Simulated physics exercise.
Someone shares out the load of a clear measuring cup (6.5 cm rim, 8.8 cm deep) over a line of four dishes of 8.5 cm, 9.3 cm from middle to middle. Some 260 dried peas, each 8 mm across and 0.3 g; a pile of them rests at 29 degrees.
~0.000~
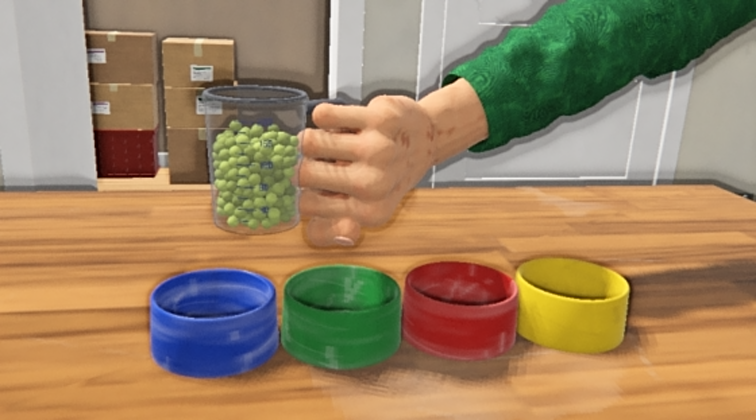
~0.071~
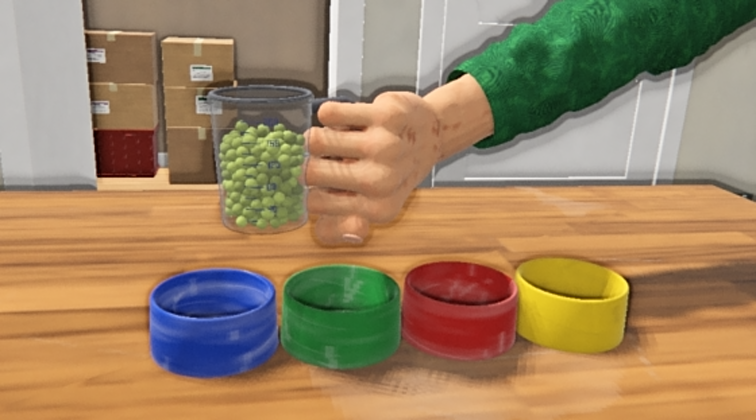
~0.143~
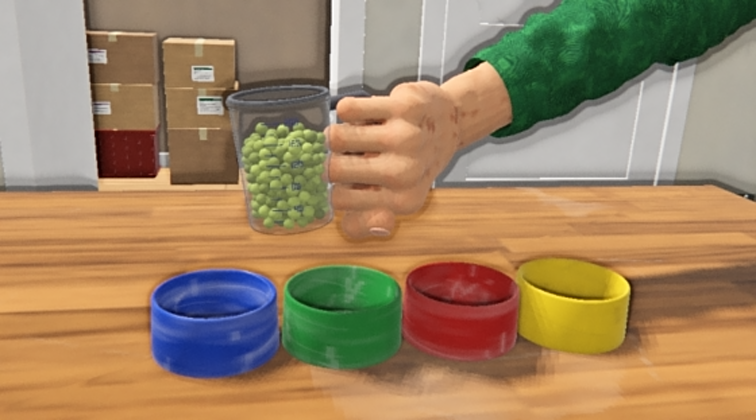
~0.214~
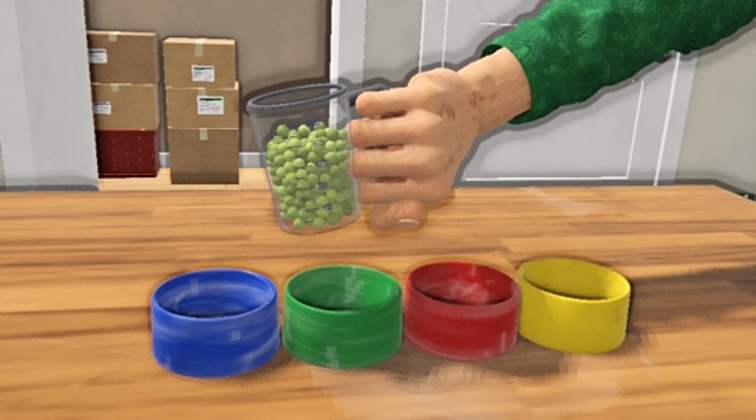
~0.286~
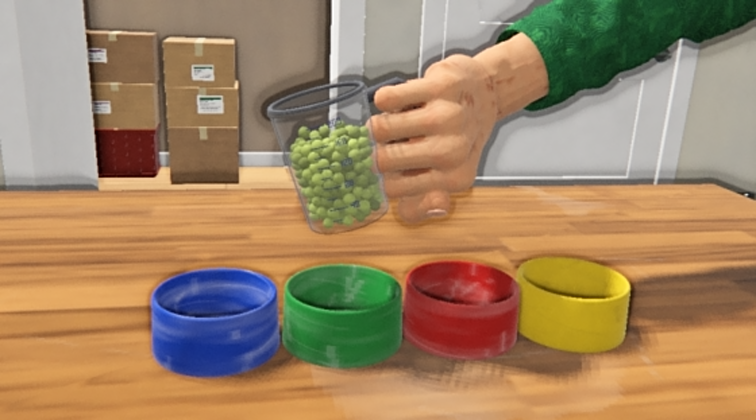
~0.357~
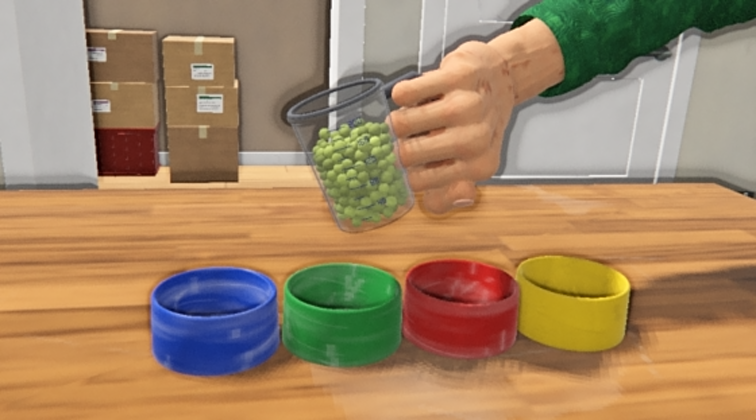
The clip opens on a hand in a green sleeve holding a clear cup of green peas upright behind a row of blue, green, red and yellow dishes on a wooden table. The hand moves the cup a short way right, then tilts it gradually to the left as it continues rightward, the peas still inside.
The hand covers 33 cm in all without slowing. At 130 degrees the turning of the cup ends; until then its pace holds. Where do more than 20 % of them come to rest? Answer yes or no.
Red dish: No; blue dish: No; green dish: No; yellow dish: Yes; on the counter: No.
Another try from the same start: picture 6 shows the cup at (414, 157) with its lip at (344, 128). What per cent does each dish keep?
Red 0, blue 0, green 0, yellow 90.
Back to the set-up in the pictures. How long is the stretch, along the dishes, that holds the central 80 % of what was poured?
Some 5 cm.
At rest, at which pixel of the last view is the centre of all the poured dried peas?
At about (575, 298).
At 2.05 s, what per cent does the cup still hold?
Roughly 0 per cent.
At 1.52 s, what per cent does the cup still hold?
About 90 per cent.
After 1.05 s, tilt 72 degrees; cup holds 100 %.
Then, at 1.52 s, tilt 107 degrees; cup holds 90 %, yellow 10 %.
After 2.05 s, tilt 130 degrees; cup holds 0 %, yellow 100 %.
By 2.4 s all is still; red 0 %, blue 0 %, green 0 %, yellow 100 %, counter 0 %.
